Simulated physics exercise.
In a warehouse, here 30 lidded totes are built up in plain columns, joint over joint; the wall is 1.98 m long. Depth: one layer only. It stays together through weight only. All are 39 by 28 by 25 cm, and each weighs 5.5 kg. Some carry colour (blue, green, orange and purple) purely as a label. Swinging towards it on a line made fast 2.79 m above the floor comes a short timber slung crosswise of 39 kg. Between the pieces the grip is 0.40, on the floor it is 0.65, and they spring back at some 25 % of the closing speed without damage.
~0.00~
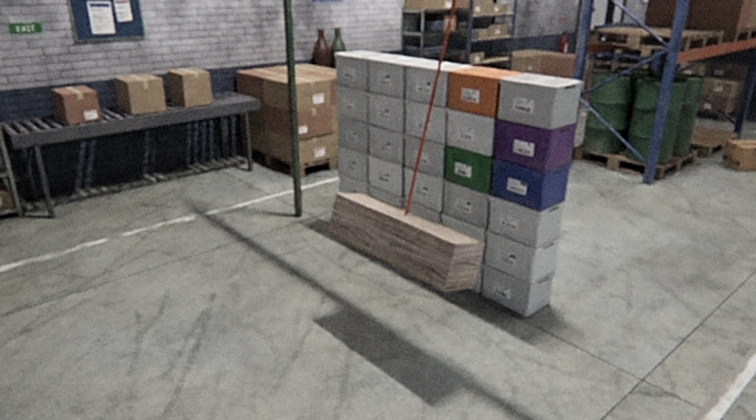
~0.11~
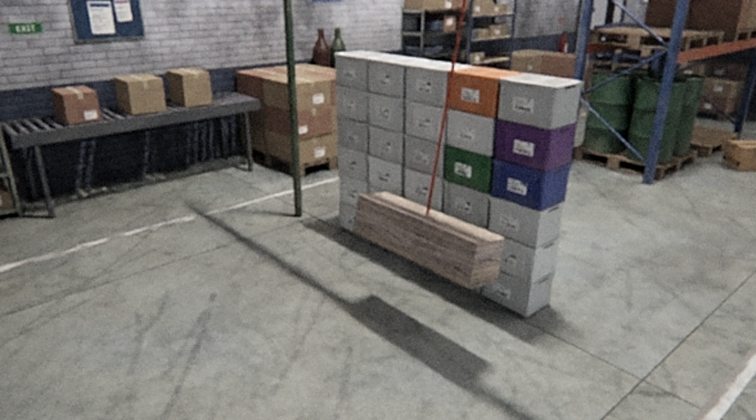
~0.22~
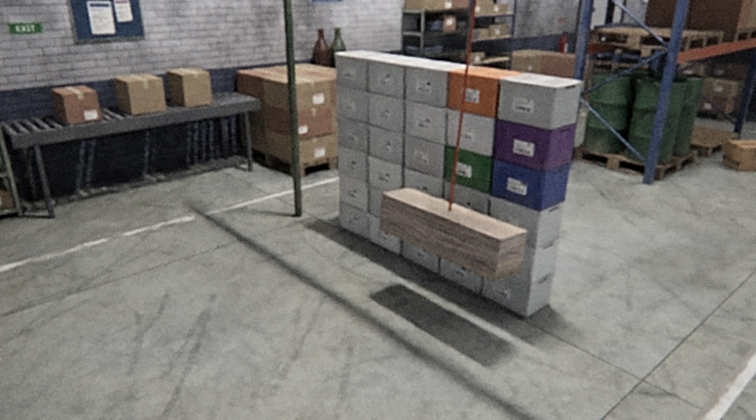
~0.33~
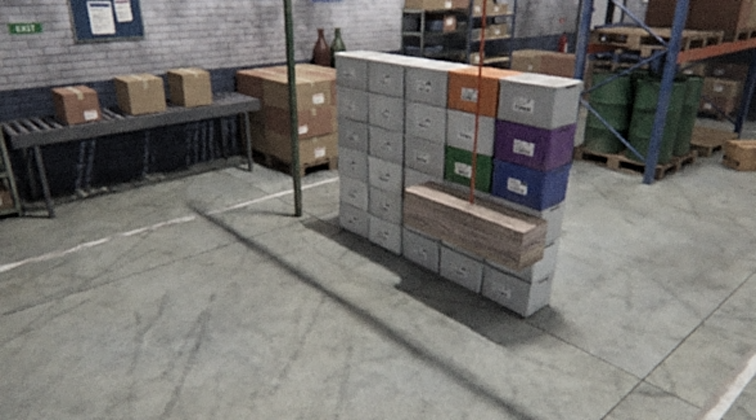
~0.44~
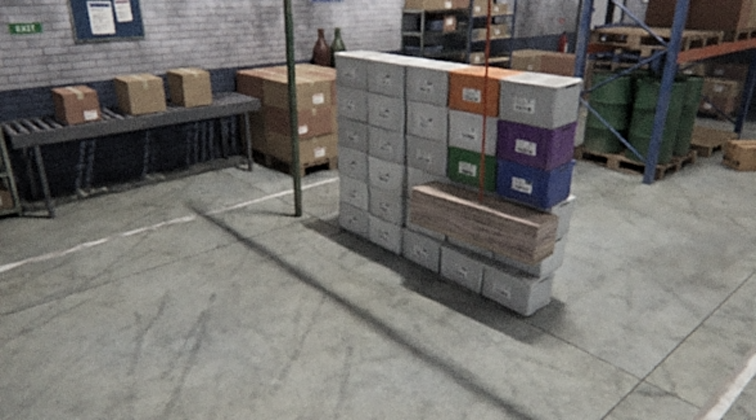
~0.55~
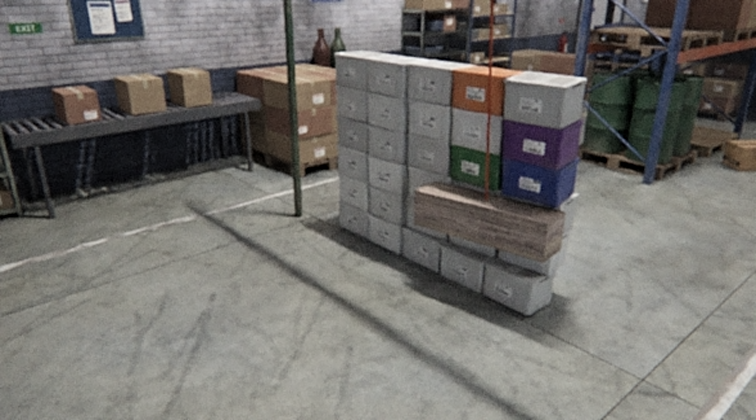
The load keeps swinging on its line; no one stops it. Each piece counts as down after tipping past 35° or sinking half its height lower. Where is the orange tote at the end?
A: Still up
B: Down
A.
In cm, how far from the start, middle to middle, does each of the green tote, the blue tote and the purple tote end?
Roughly green 0 cm, blue 130 cm, purple 170 cm.
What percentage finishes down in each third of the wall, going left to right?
Left 0 %, middle 0 %, right 40 %.
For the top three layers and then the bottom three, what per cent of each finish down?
The top part comes to 20 per cent, the bottom part to 10 per cent.
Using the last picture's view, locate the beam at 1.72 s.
Around (461, 227).
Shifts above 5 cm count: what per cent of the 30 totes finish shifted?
Result: 25 per cent.
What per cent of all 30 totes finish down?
15 per cent.
After 1.22 s, line plumb; none of the 30 totes down, 12 disturbed; orange tote unmoved; blue tote 19° from how it stood.
After 1.72 s, line 3° before plumb; 5 of the 30 totes down; orange tote unmoved; blue tote on its side.
In the end (3.6 s), line 2° past plumb; 5 of the 30 totes down; orange tote unmoved; blue tote on its side; purple tote on its side. From the last view, middles, orange tote near (486, 91), blue tote near (584, 235).
